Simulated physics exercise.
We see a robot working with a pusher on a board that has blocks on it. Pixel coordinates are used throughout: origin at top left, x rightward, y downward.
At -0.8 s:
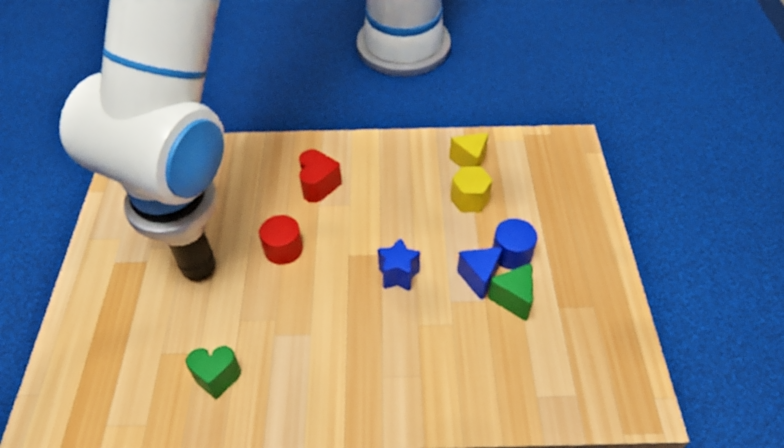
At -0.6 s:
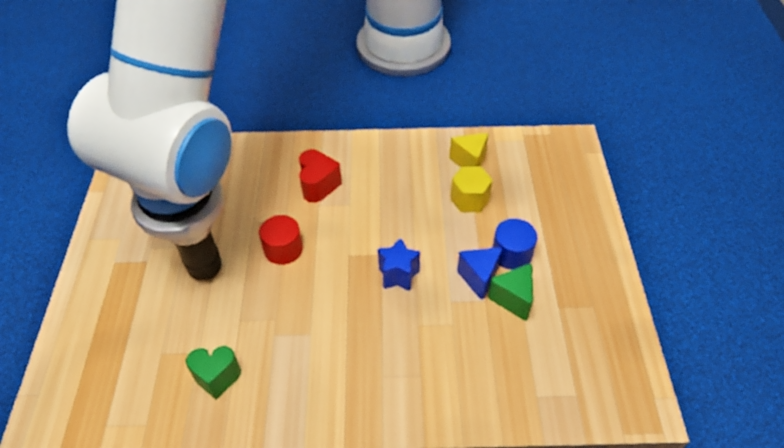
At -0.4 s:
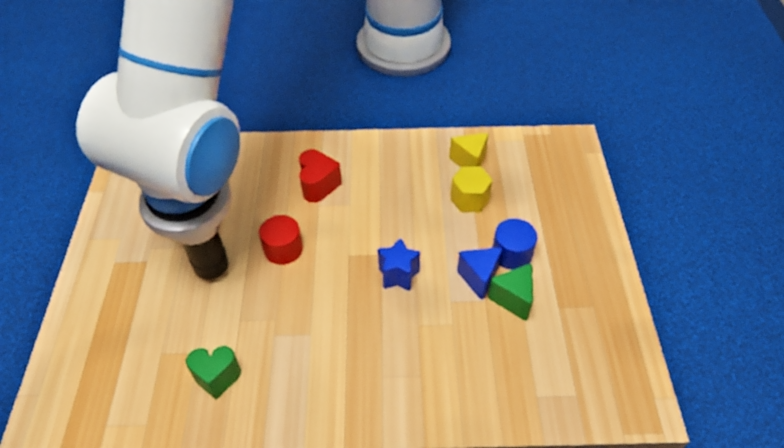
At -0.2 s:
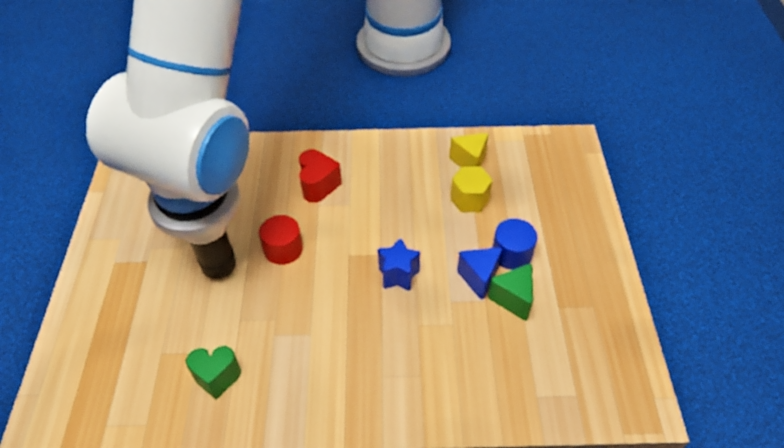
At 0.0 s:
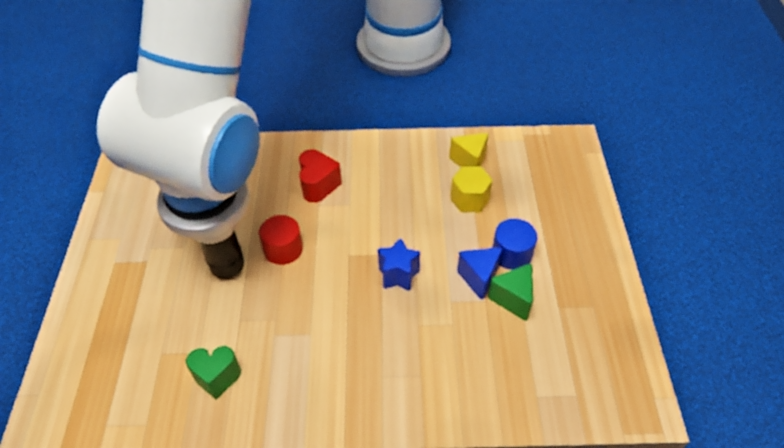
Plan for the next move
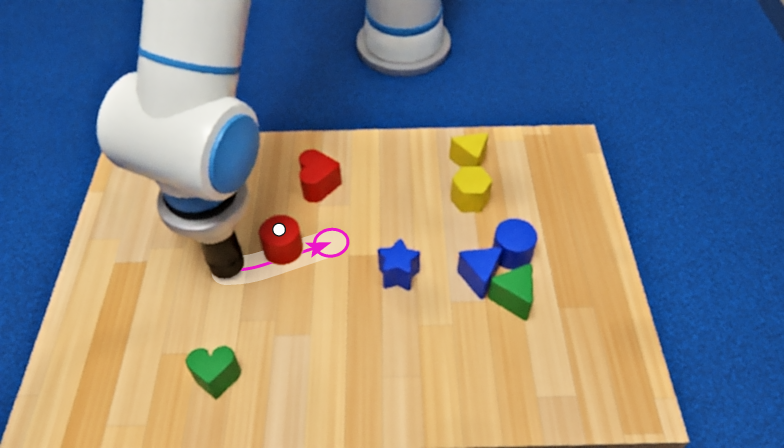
On a wooden board scattered with red, blue, green and yellow blocks, a white robot arm slid its black pusher slightly to the right, closer to the red cylinder, while every block stayed still.
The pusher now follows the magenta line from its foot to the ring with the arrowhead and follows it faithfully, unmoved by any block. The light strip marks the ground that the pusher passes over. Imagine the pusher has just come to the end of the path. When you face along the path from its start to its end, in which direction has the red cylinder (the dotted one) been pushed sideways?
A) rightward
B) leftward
B (leftward)
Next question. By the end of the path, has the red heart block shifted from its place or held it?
Put simply, it stays right there.
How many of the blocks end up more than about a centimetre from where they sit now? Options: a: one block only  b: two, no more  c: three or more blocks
a (one block only)
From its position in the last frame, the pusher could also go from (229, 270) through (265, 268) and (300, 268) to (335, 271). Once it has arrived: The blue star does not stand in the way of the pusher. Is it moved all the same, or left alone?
It keeps its position.
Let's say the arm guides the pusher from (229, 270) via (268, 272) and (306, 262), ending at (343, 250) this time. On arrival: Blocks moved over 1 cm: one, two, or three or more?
I'm going with one.
The drawn path runs from (229, 270) over (265, 265) and (298, 253) to (331, 243); the dot is on the red cylinder.
On the path given first. One third of the way, pusher at (263, 259); red cylinder at (290, 224).
Two thirds of the way, pusher at (299, 248); red cylinder at (317, 208).
At the end, pusher at (331, 237); red cylinder at (334, 195); red heart block not moved.
